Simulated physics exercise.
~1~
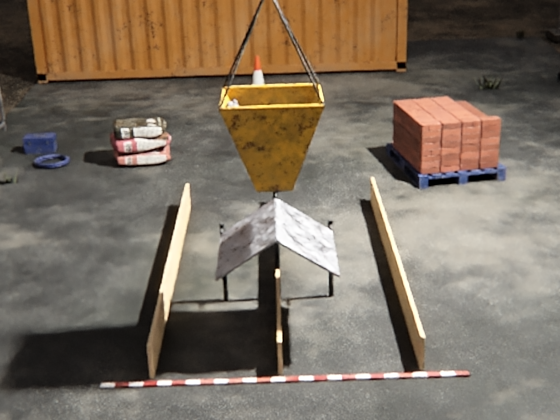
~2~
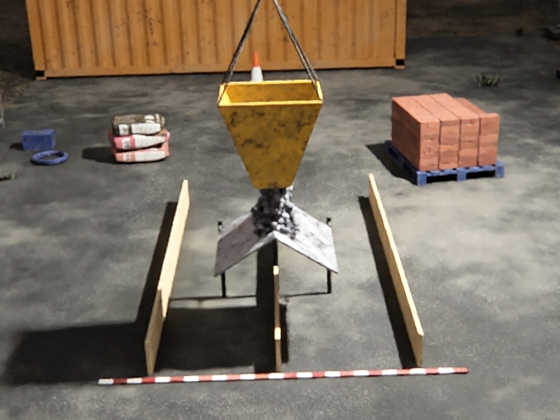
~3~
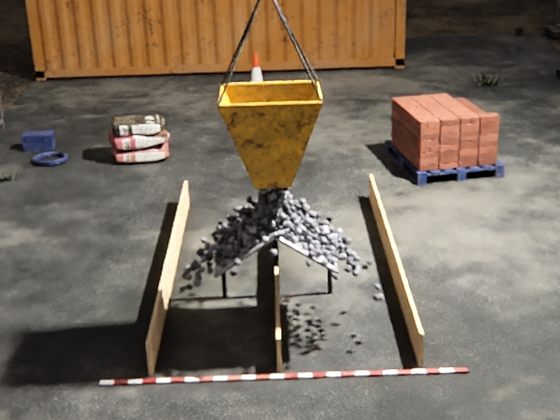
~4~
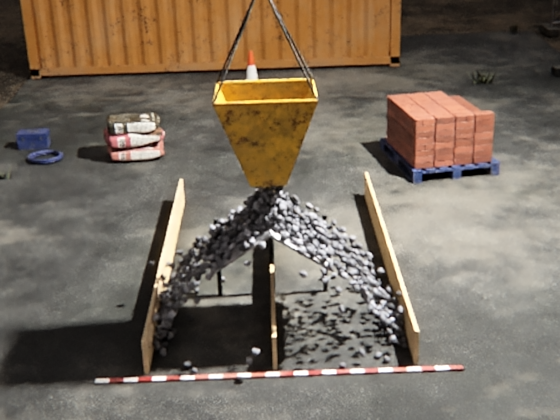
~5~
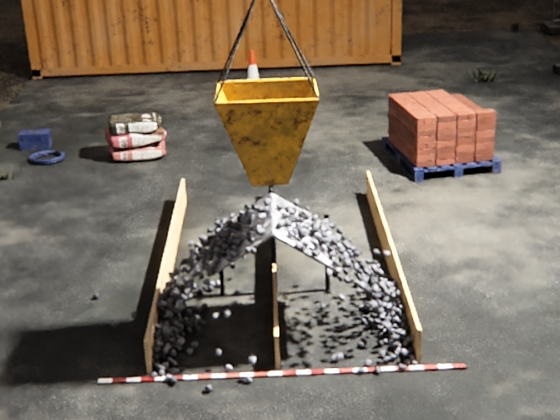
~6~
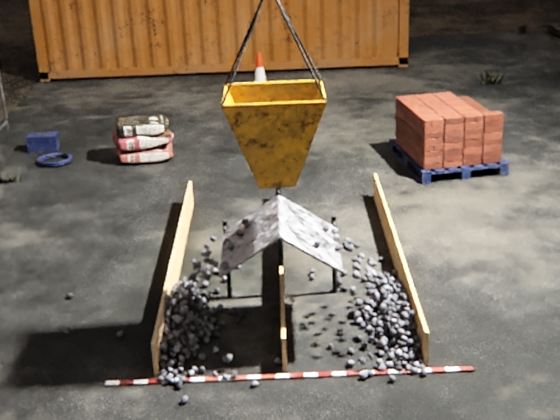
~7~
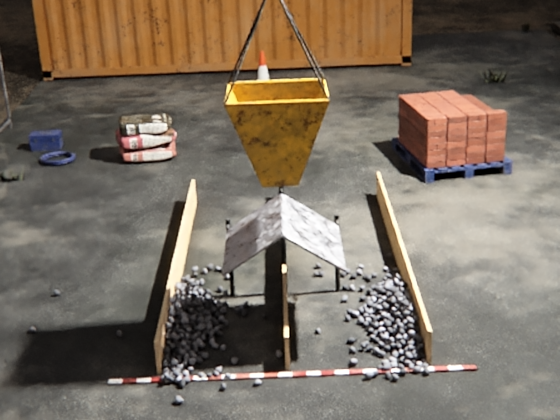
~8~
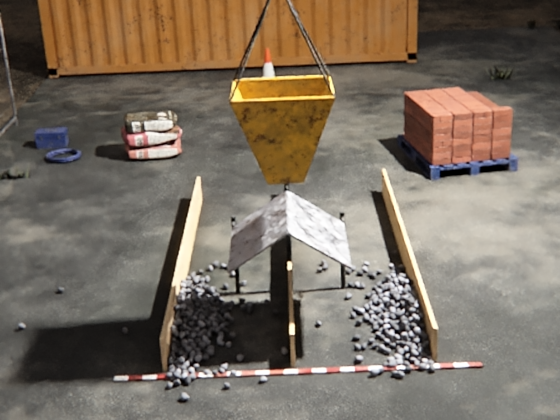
On a dark yard, grey stones pouring from a yellow hopper, sliding down a peaked steel sheet and settling in two plank-sided bays.
